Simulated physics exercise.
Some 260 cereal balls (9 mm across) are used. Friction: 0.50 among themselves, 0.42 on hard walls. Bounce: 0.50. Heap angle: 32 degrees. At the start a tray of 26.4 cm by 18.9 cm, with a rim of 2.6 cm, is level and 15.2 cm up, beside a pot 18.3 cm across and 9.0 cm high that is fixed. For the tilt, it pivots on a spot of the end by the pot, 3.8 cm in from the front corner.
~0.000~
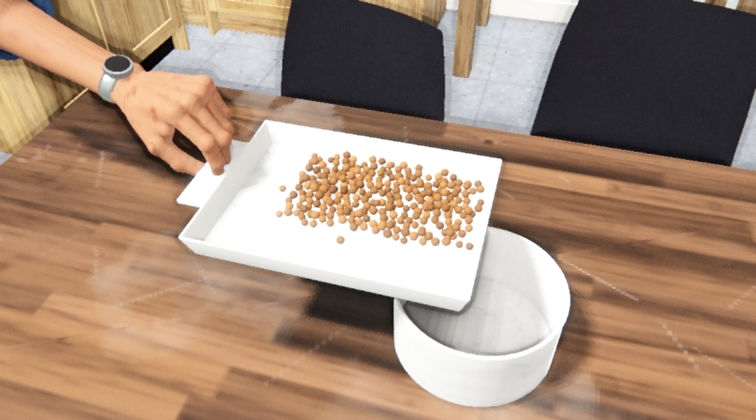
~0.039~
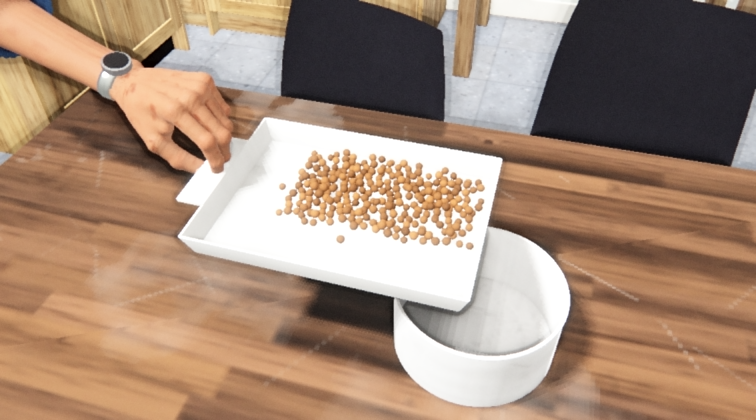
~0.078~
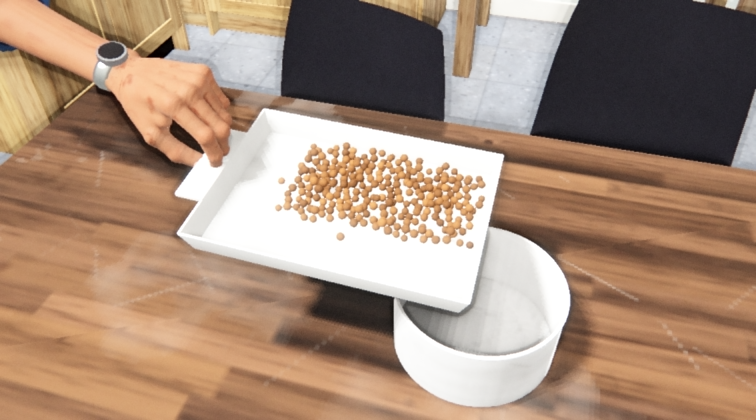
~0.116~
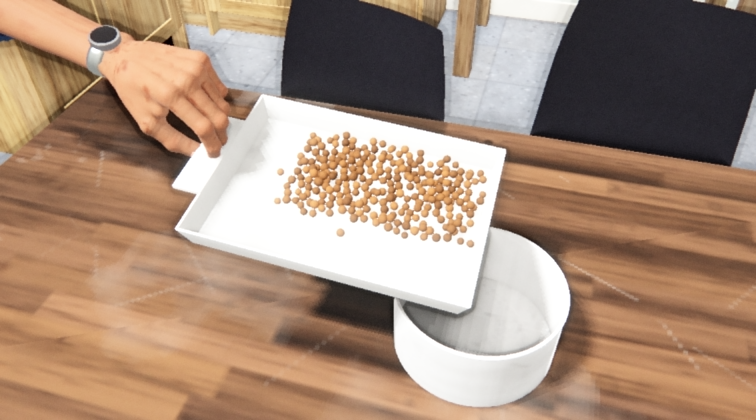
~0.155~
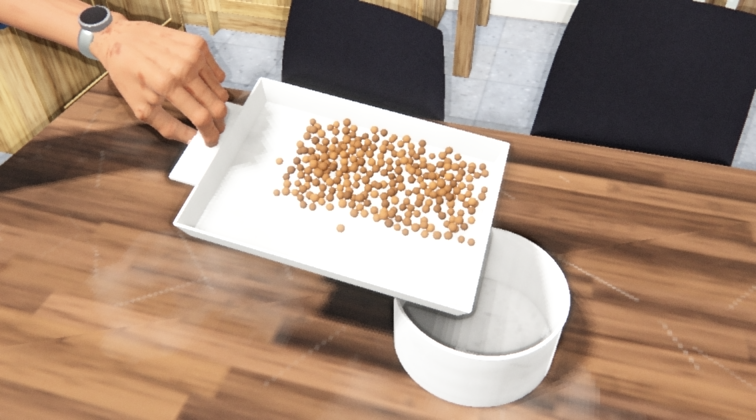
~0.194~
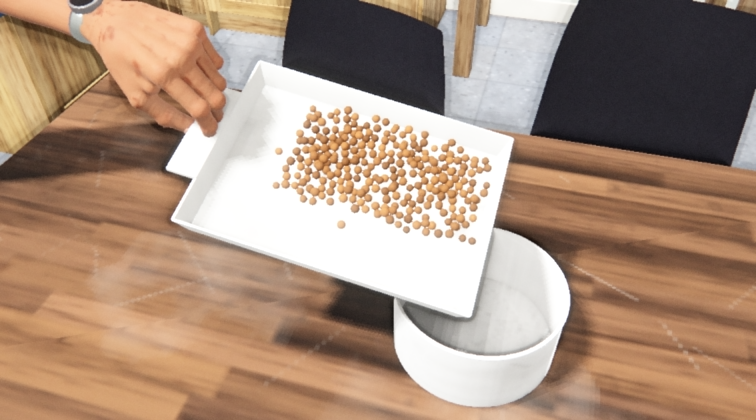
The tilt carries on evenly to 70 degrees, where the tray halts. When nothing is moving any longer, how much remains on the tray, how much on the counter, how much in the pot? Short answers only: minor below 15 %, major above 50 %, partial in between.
My prediction: Left on the tray: I predict a noticeable chunk of the load; counter: I predict upwards of half of the load; pot: I predict a token amount of the load.
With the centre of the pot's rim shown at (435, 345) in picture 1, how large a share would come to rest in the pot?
Something like 65 per cent would settle in it.
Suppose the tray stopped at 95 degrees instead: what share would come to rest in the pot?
Result: Close to 5 %.
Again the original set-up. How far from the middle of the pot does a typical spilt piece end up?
About 18 cm from the centre.
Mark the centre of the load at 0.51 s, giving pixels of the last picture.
Close to pixel (423, 254).
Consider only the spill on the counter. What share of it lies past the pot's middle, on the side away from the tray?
Share: Close to 80 %.
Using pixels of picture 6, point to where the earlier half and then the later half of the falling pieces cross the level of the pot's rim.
Roughly (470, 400) to start, and after that (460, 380).
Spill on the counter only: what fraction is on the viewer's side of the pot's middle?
Near 100 in a hundred.
Then, at 0.38 s, tilt 45 degrees; the tray holds 100 %, the pot 0 %.
After 0.51 s, tilt 64 degrees; the tray holds 100 %, the pot 0 %.
Then, at 0.76 s, tilt 70 degrees; the tray holds 40 %, the pot 0 %.
In the end, at 1.7 s, tray 25 %, counter 75 %, pot 0 %.
